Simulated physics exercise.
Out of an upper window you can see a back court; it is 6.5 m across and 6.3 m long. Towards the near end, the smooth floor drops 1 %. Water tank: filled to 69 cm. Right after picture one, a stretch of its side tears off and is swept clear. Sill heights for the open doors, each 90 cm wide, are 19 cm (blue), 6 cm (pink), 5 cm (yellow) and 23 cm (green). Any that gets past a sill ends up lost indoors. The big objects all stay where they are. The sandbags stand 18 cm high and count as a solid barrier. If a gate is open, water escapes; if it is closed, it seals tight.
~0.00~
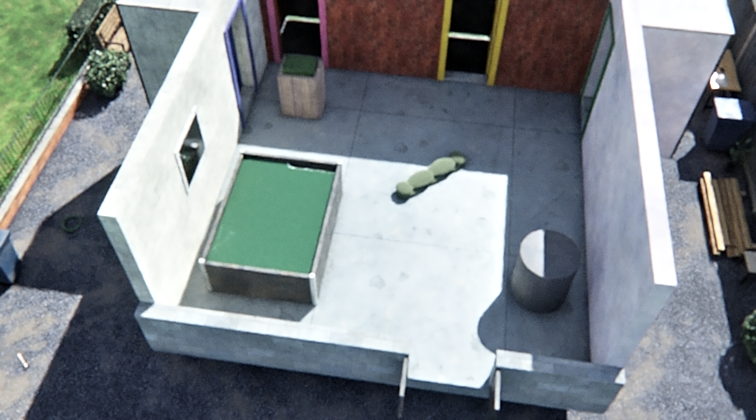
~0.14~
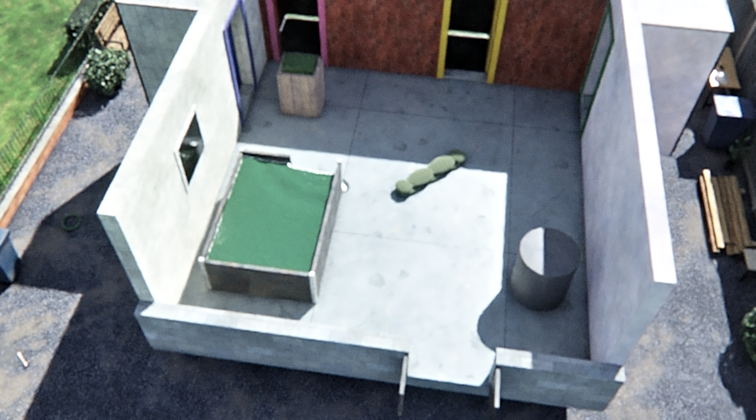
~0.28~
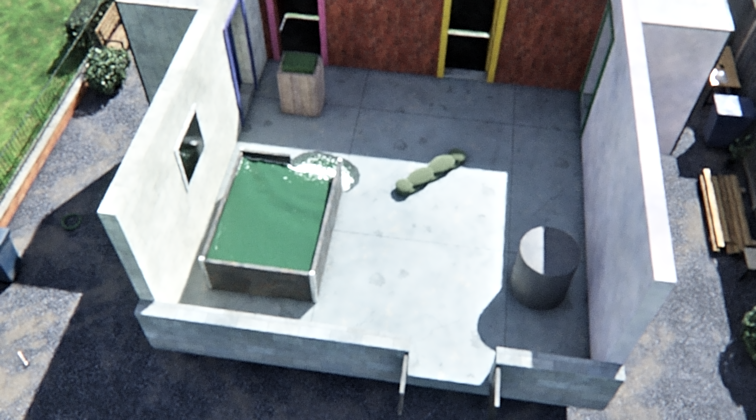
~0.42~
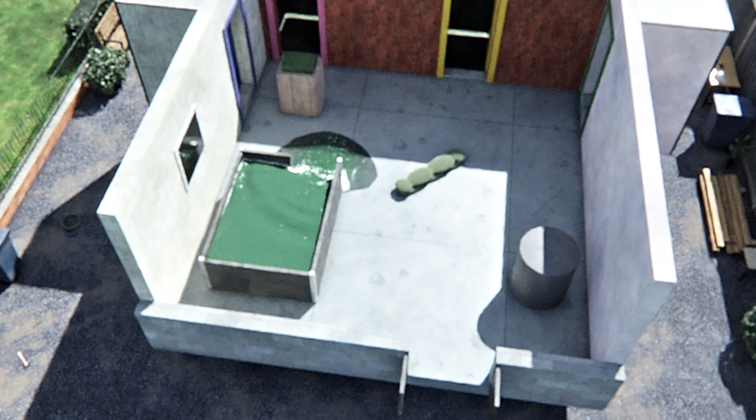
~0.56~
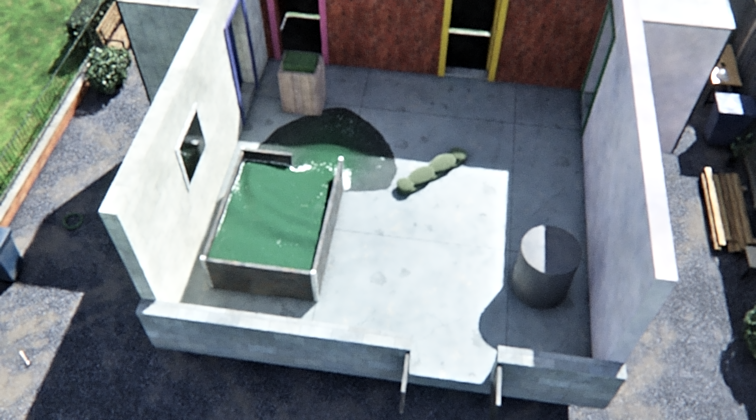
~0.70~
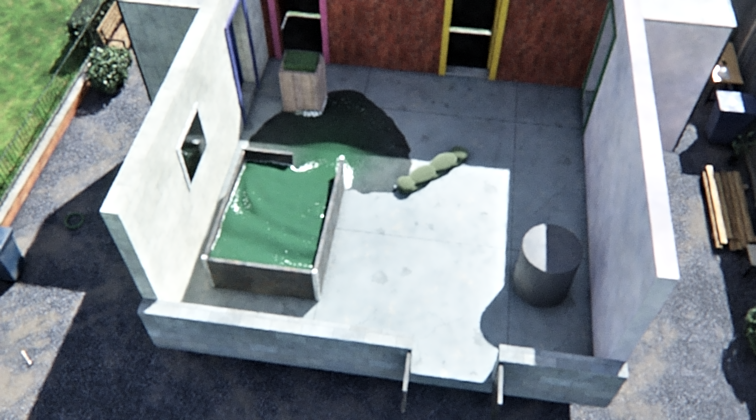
In a walled back court, green water pours from a tank's far side and spreads across the floor.
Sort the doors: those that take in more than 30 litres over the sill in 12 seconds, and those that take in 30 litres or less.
Sorted: The blue door takes in 30 litres or less; the pink door takes in more; the yellow door takes in more; the green door takes in 30 litres or less.
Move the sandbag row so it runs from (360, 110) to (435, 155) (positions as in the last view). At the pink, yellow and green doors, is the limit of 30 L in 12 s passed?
At the pink door the limit is exceeded, at the yellow door it is not reached, and at the green door it is not reached.
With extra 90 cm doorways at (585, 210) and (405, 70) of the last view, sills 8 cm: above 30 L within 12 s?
Per doorway, in order: Insufficient / sufficient.
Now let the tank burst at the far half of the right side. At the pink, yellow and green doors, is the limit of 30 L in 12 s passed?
Result: Pink limit not passed, yellow limit passed, green limit not passed.
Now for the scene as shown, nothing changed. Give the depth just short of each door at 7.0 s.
Centimetres: Blue 9 / pink 7 / yellow 6 / green 15.
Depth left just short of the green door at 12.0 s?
I'd put it at around 8.0 cm deep.
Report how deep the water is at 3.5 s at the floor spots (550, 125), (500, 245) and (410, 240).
First 4 cm, then 0 cm, then 0 cm.
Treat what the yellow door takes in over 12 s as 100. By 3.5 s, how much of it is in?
Some 60 per cent by then.
After 1.4 s water covers 25 % of the floor and is deepest (34 cm) near (326, 179); blue door 17 cm at the sill, 0 L in, pink door not reached, yellow door not reached, green door not reached.
After 2.2 s water covers 35 % of the floor and is deepest (30 cm) near (361, 73); blue door 20 cm at the sill, 2 L in, pink door 7 cm at the sill, 0 L in, yellow door 13 cm at the sill, 7 L in, green door not reached.
After 3.5 s water covers 45 % of the floor and is deepest (24 cm) near (575, 101); blue door 13 cm at the sill, 7 L in, pink door 11 cm at the sill, 13 L in, yellow door 10 cm at the sill, 37 L in, green door 21 cm at the sill, 0 L in.
After 7.0 s water covers 75 % of the floor and is deepest (16 cm) near (576, 107); blue door 9 cm at the sill, 7 L in, pink door 7 cm at the sill, 53 L in, yellow door 6 cm at the sill, 56 L in, green door 15 cm at the sill, 0 L in.
After 12.0 s water covers 95 % of the floor and is deepest (12 cm) near (559, 265); blue door 4 cm at the sill, 7 L in, pink door 5 cm at the sill, 57 L in, yellow door 5 cm at the sill, 61 L in, green door 8 cm at the sill, 1 L in.
